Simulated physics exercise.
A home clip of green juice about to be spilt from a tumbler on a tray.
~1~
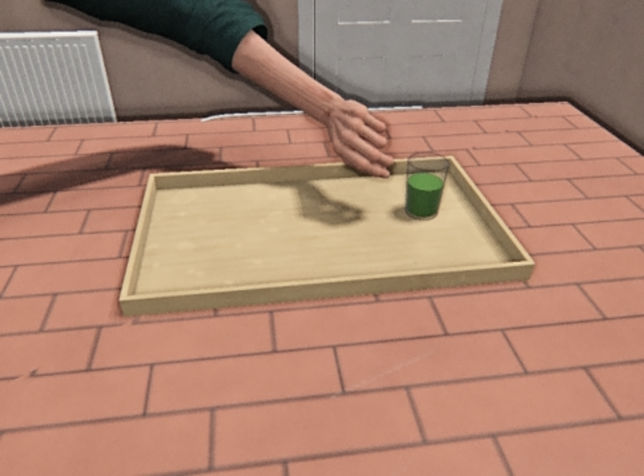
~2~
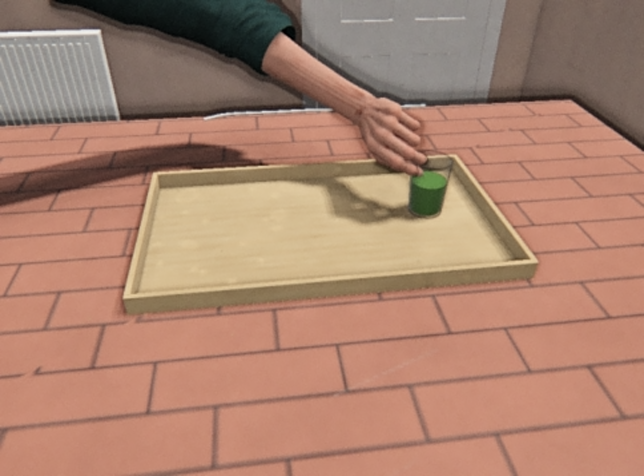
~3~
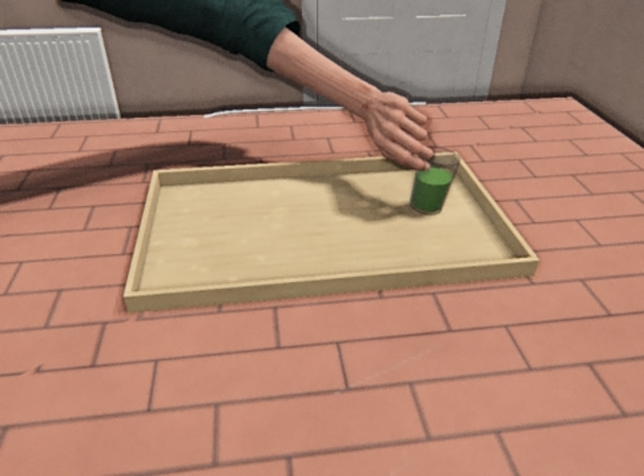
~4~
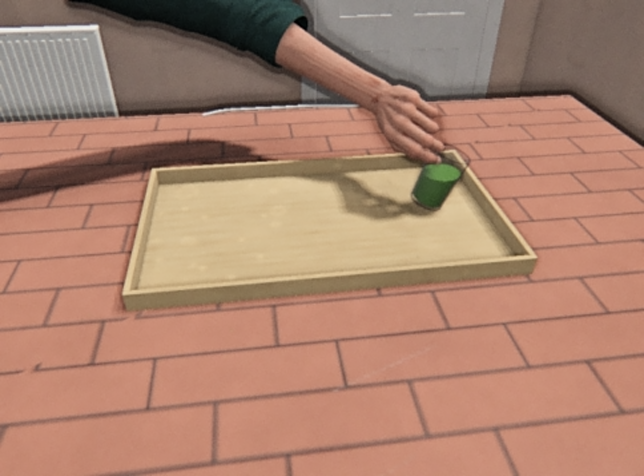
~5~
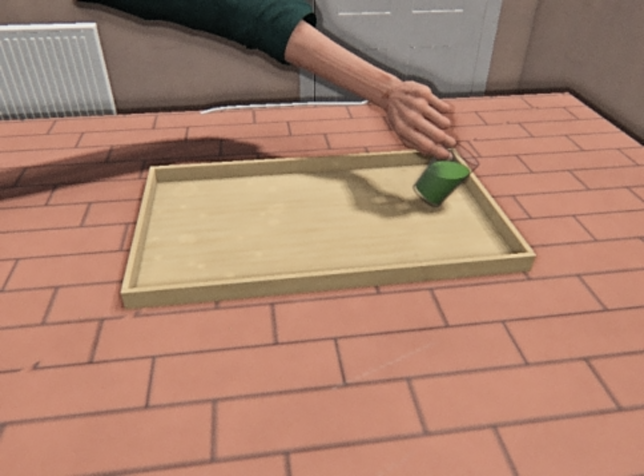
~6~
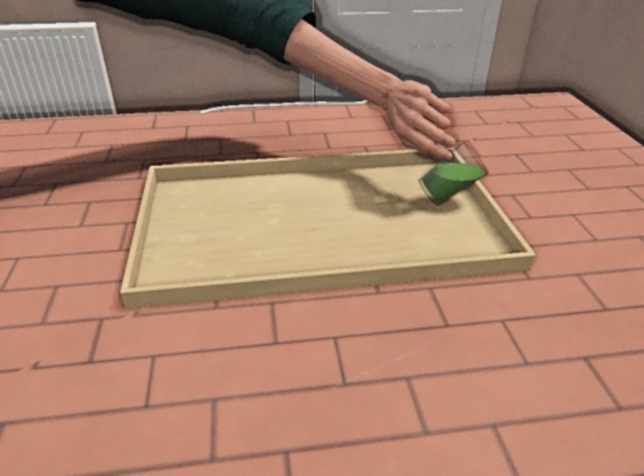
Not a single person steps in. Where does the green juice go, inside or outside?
The green juice wets the top as well.
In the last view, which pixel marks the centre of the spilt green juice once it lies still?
Near (630, 201).
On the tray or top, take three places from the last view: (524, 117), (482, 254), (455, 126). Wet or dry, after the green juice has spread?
Going in the order asked, the first spot is outside the spill, the second is outside the spill and the third is outside the spill.
Next, the tumbler lies across the rim; the puddle covers about as much as a plate; the table is getting wet.
After that, the puddle covers about as much as a tray; the table is getting wet.
Finally, the puddle covers about as much as a tray; the table is getting wet.
